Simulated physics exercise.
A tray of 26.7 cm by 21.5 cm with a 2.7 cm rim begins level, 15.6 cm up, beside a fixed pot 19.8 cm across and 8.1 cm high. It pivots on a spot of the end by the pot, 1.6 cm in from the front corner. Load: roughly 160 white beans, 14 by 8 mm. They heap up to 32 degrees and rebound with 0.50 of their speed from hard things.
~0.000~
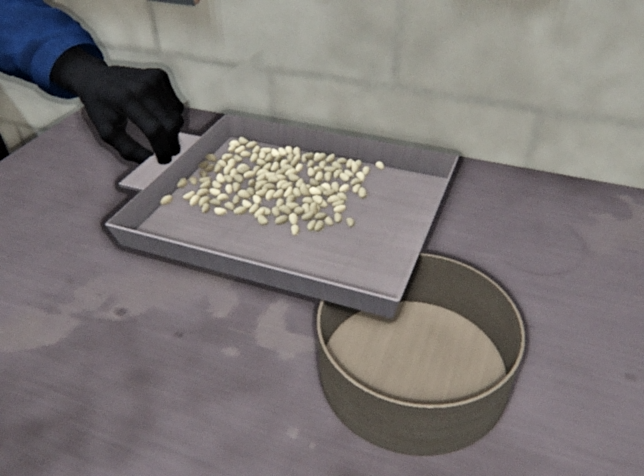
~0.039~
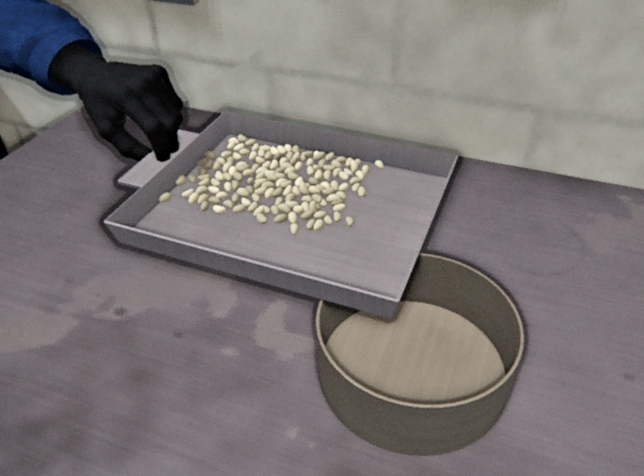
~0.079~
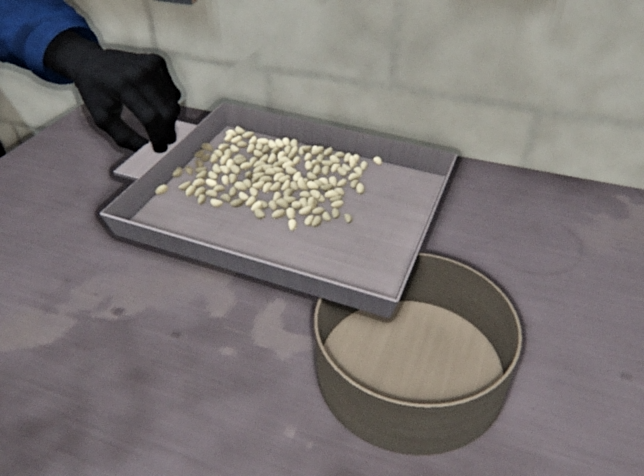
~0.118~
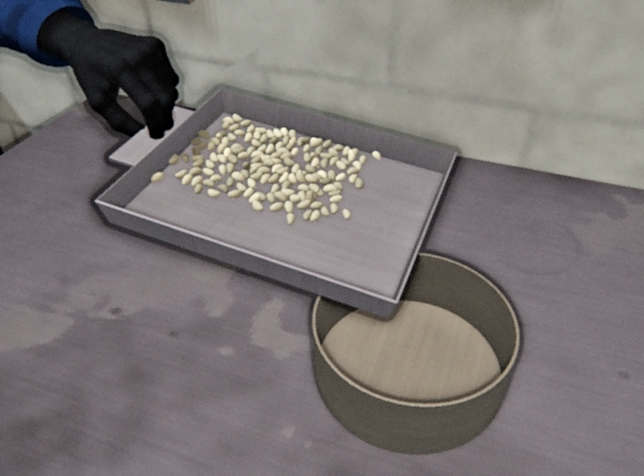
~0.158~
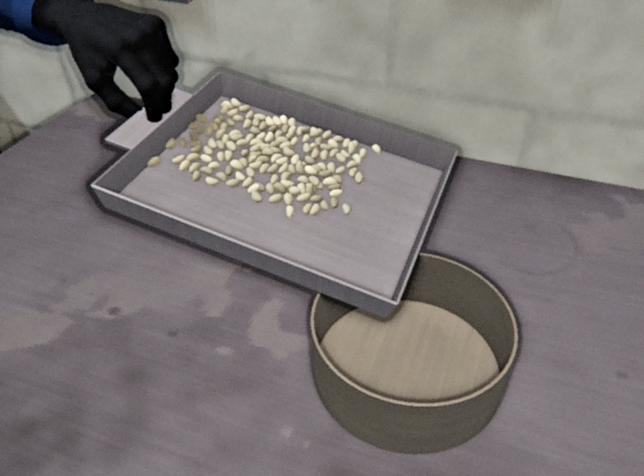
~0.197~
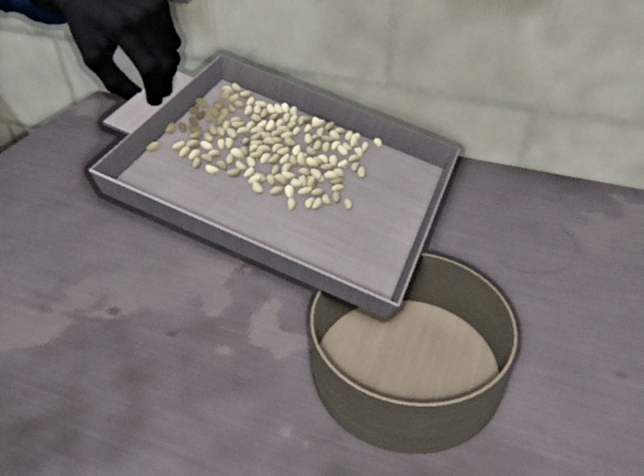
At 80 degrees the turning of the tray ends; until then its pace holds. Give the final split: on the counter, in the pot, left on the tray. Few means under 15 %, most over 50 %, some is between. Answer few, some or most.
Counter some, pot some, tray some.
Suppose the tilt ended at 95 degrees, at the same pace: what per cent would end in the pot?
It would be near 70 per cent.
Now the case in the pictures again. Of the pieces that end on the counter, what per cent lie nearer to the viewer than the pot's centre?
About 80 per cent.
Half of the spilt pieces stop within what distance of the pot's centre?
Some 24 cm.
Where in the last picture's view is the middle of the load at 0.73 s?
At about (442, 234).
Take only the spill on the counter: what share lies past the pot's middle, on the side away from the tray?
Roughly 90 per cent.
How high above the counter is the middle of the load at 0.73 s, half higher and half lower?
About 18 cm.
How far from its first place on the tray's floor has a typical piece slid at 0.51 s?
Some 6 cm.
After 0.51 s, tilt 46 degrees; the tray holds 100 %, the pot 0 %.
Then, at 0.73 s, tilt 69 degrees; the tray holds 90 %, the pot 0 %.
After 1.05 s, tilt 80 degrees; the tray holds 40 %, the pot 35 %.
At rest (2.1 s), counter 20 %, pot 40 %, tray 40 %.
